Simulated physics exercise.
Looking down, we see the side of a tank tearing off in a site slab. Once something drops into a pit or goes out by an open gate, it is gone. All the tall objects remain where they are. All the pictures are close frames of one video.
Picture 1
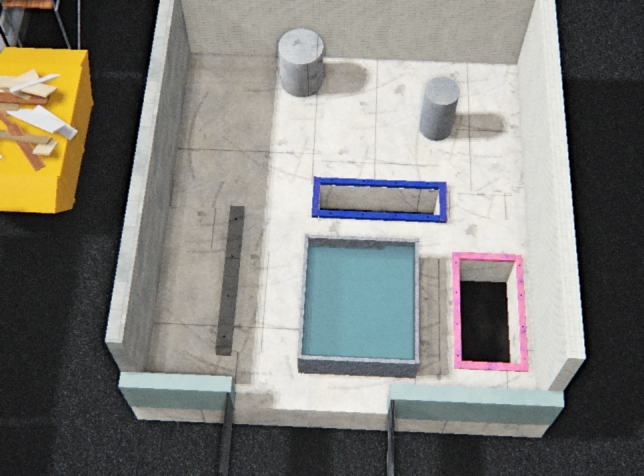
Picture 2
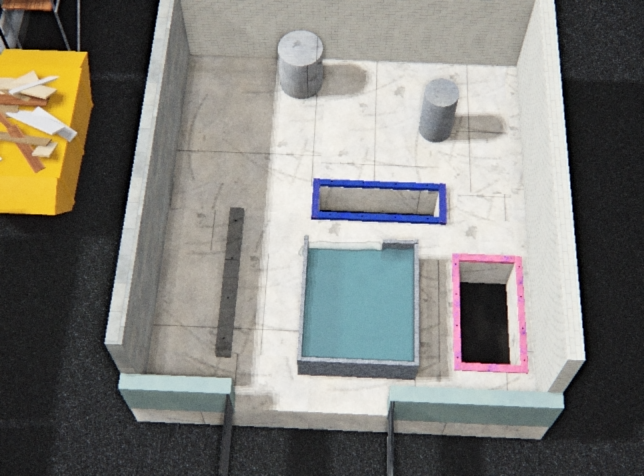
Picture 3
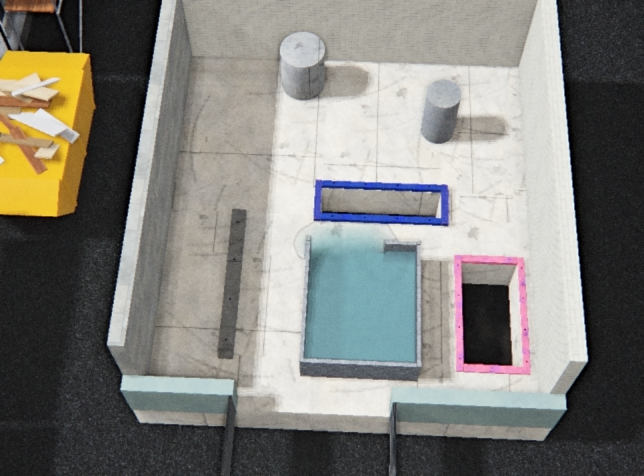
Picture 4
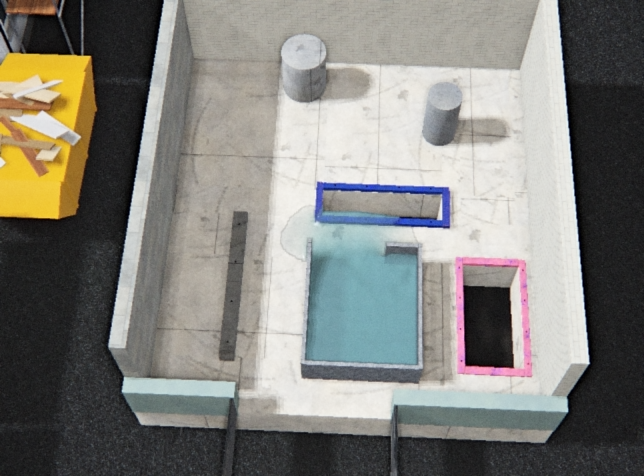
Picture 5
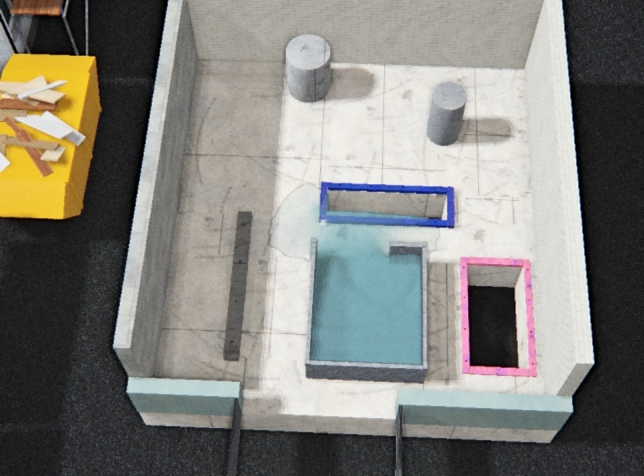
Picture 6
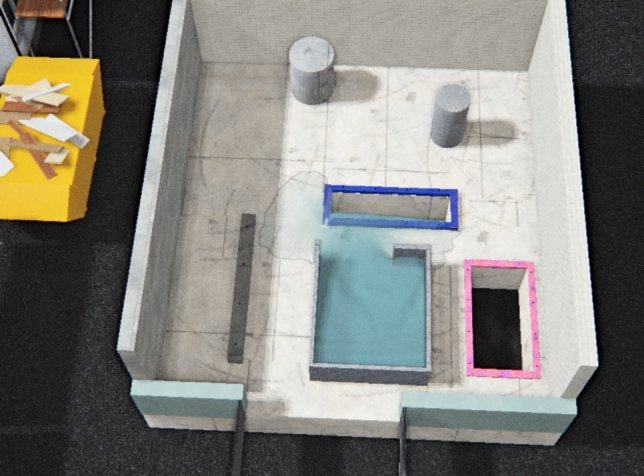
On a walled concrete slab, an open tank's far side breaks and water spreads into the blue-edged pit.
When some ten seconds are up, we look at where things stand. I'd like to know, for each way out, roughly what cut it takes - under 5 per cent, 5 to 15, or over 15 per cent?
At the end, gate: The bottom band. Blue pit: The top band. Pink pit: The bottom band.
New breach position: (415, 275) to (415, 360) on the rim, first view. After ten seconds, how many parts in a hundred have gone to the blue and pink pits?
Approximately, blue takes 0 % and pink takes 70 %.
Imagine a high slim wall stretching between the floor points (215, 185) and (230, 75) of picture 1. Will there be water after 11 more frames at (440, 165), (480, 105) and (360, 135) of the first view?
Okay, the first comes out left untouched, the next left untouched, and the last left untouched.
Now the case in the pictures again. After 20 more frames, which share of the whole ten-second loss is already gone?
My figure is about 80 in a hundred.
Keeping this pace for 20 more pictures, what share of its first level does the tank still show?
Around 34 percent.
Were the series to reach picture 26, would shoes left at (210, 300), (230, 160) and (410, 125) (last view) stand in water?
One after the other: Not flooded, wet, not flooded.
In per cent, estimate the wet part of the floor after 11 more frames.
Share estimate: About 30 per cent.
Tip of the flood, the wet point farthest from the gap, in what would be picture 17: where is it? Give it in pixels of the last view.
Around (209, 85).
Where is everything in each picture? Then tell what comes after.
The first picture shows the open tank at (360, 299) is whole and still.
In the second picture, water pours out on the open tank's far side and has run to a hidden place.
In the third picture, water pours out on the open tank's far side and has run to (302, 236).
In the fourth picture, water pours out on the open tank's far side and has run to (297, 217).
In the fifth picture, water pours out on the open tank's far side and has run to (304, 190).
In the sixth picture, the front is at (305, 178), out from the gap on the open tank's far side.
A moment on, water covers 15 % of the floor; the gate 0 %, the blue pit 14 %, the pink pit 0 %.
Next, water covers 30 % of the floor; the gate 0 %, the blue pit 24 %, the pink pit 0 %.
Then, water covers 40 % of the floor; the gate 0 %, the blue pit 31 %, the pink pit 0 %.
Later, water covers 60 % of the floor; the gate 0 %, the blue pit 35 %, the pink pit 1 %.
In the end, water covers 85 % of the floor; the gate 1 %, the blue pit 35 %, the pink pit 1 %.
